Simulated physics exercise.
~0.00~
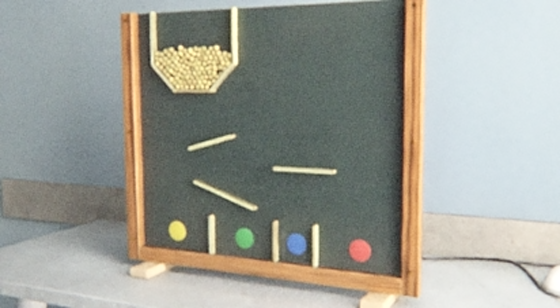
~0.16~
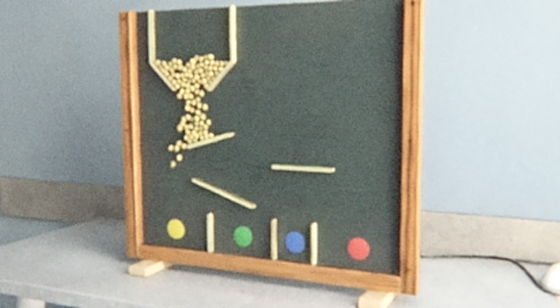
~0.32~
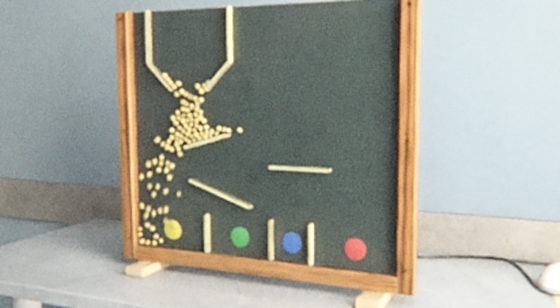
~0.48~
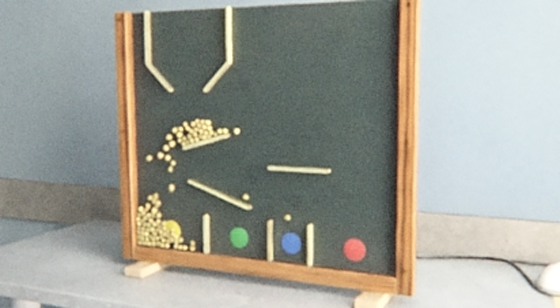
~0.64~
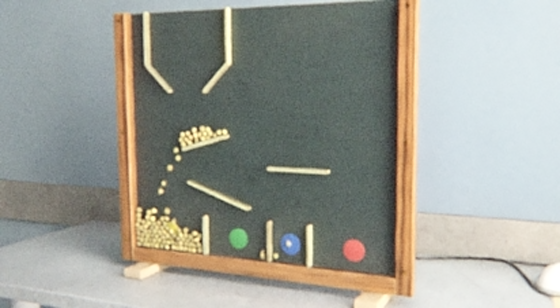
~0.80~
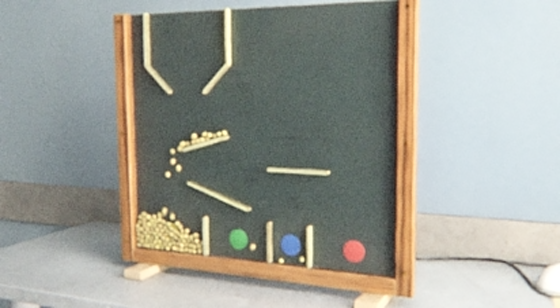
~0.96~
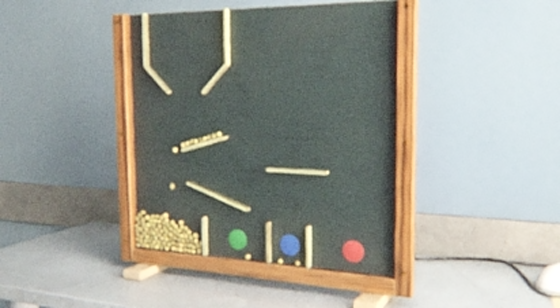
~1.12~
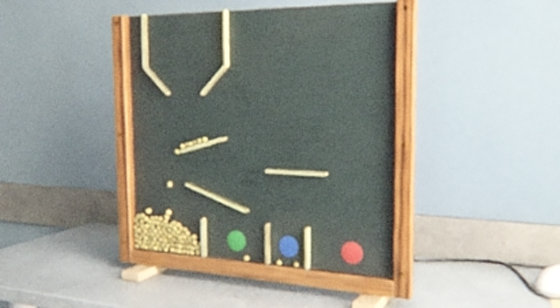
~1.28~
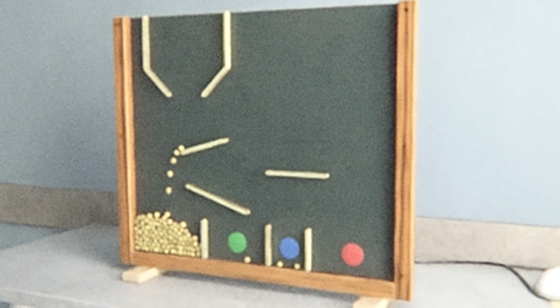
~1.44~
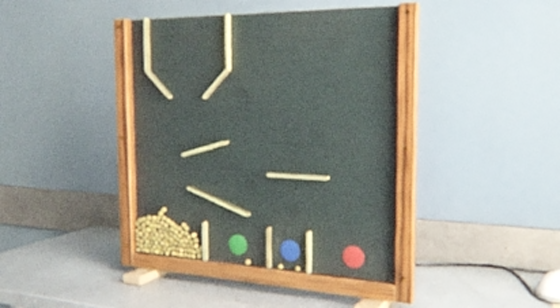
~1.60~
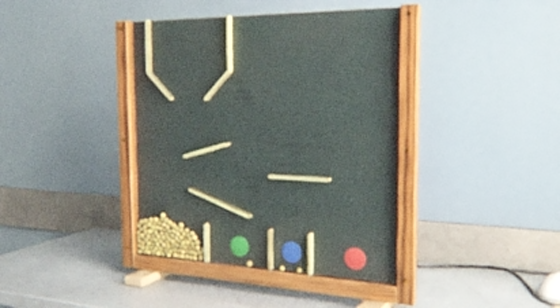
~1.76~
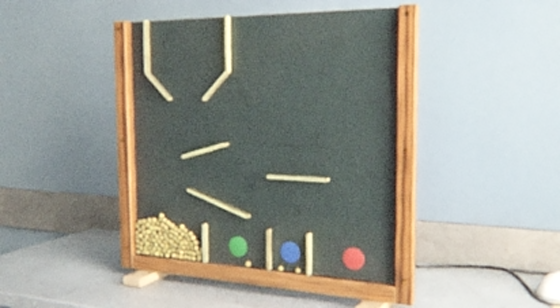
We see pale beads drop from a hopper on a dark upright board, pile onto a slanted ledge and spill mostly off its left end, until the ledges are clear and nearly all lie heaped in the yellow-marked bin, with a few strays in the green and blue ones.
